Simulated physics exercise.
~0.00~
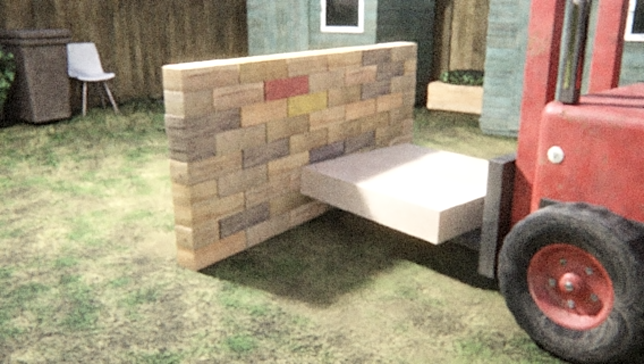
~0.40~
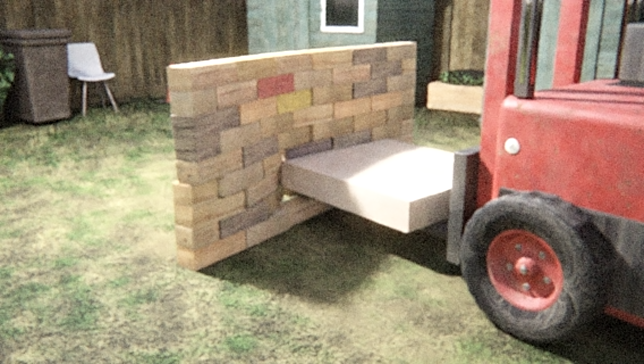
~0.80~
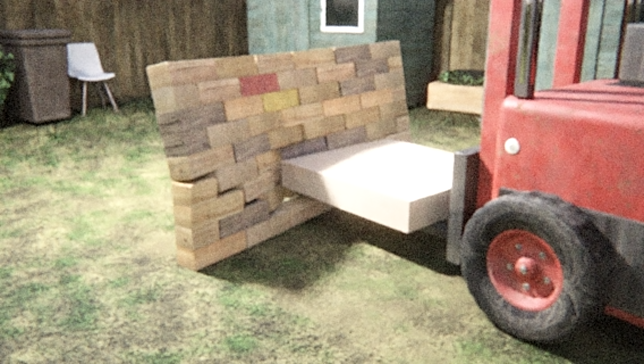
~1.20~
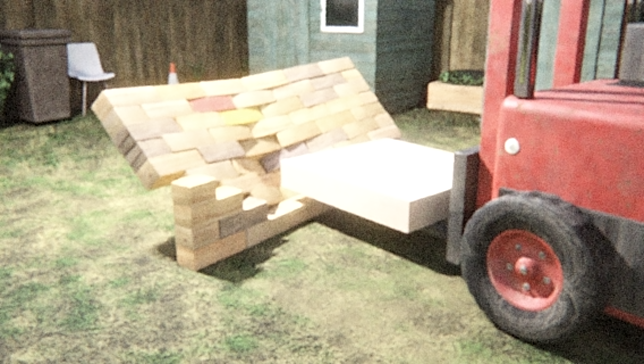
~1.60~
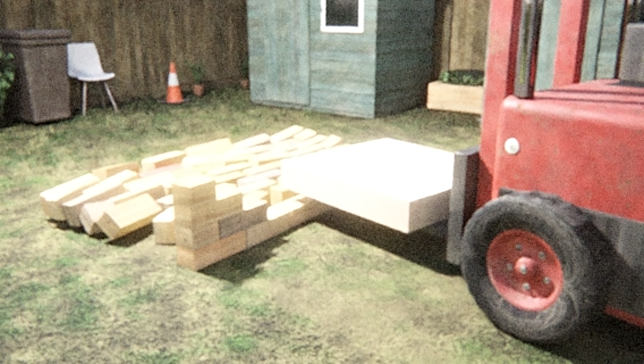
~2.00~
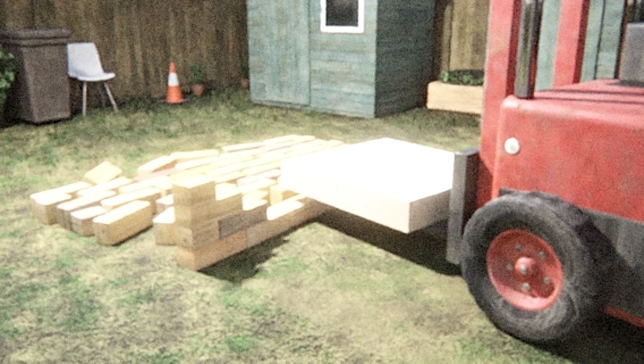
In a fenced garden, a red lift truck pushes a block wall over, leaving one corner standing.
